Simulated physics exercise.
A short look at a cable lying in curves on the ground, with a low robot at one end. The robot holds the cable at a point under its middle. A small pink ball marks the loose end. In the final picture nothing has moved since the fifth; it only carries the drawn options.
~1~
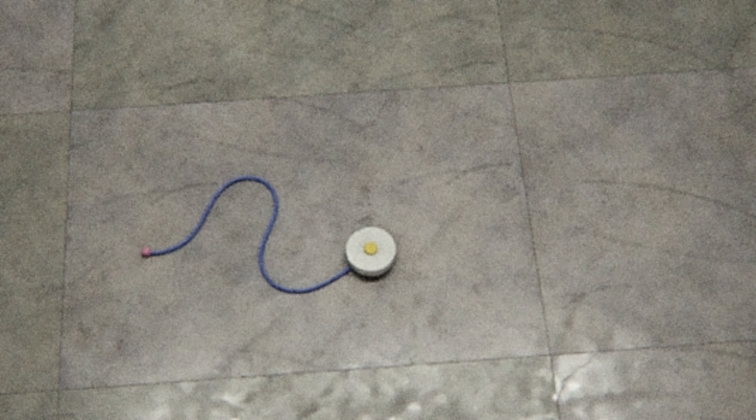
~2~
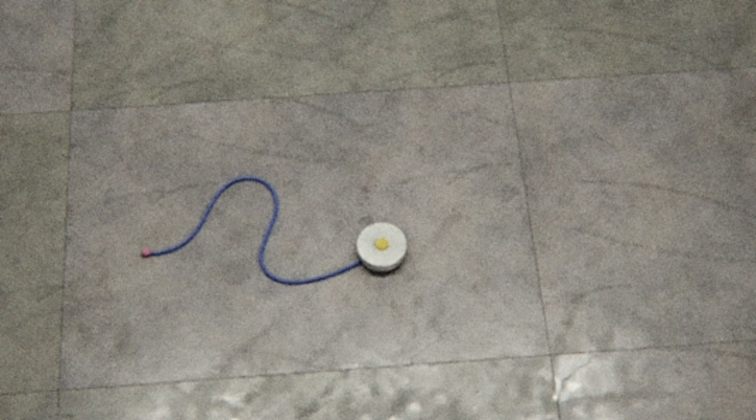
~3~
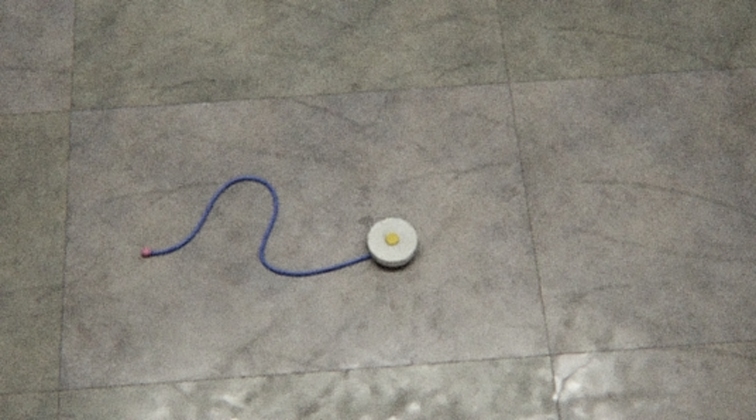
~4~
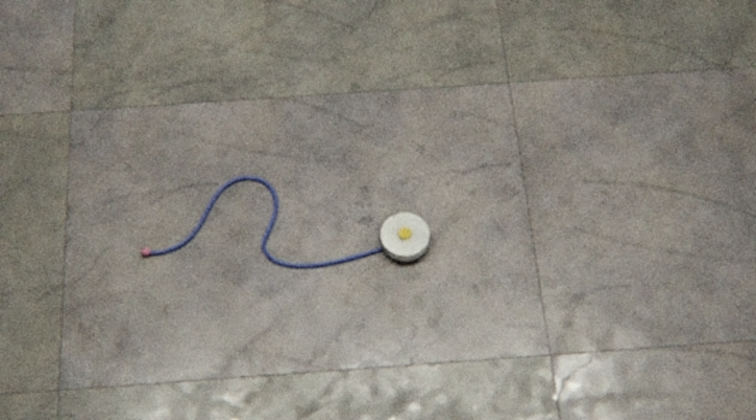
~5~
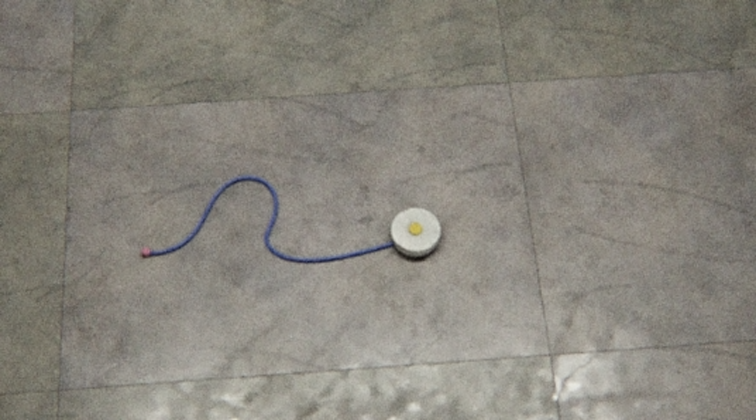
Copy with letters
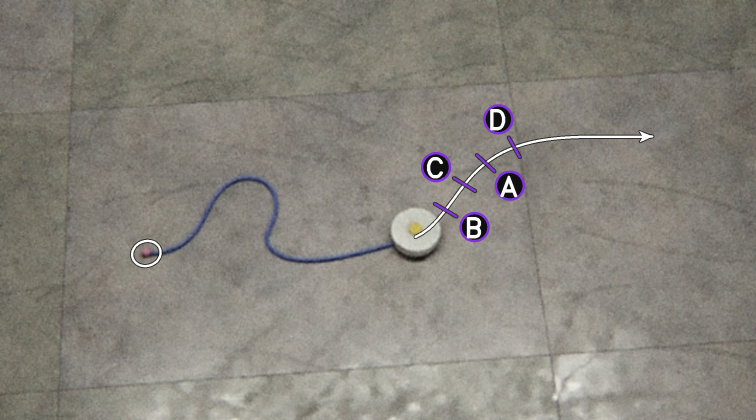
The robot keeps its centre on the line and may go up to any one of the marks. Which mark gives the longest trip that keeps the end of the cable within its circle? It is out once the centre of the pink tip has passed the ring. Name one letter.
No farther than D.
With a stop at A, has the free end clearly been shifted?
By then, no.
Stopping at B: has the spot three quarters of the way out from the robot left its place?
No.
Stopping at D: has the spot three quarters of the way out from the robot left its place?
By then, yes.
On the marked copy, A at (486, 163); B at (446, 210); C at (465, 185); D at (514, 147); the ring at (146, 253); the route from (415, 237) via (516, 147) to (653, 136).
Following D. Soon after the start, robot (450, 200), middle of the cable (276, 209), free end (146, 252).
Later, robot (479, 165), middle of the cable (294, 204), free end (146, 252).
In the end, robot (515, 143), middle of the cable (328, 192), free end (148, 252); the free end is still in its ring.
As for the rest, A is safe but short; B is safe but short; C is safe but short.
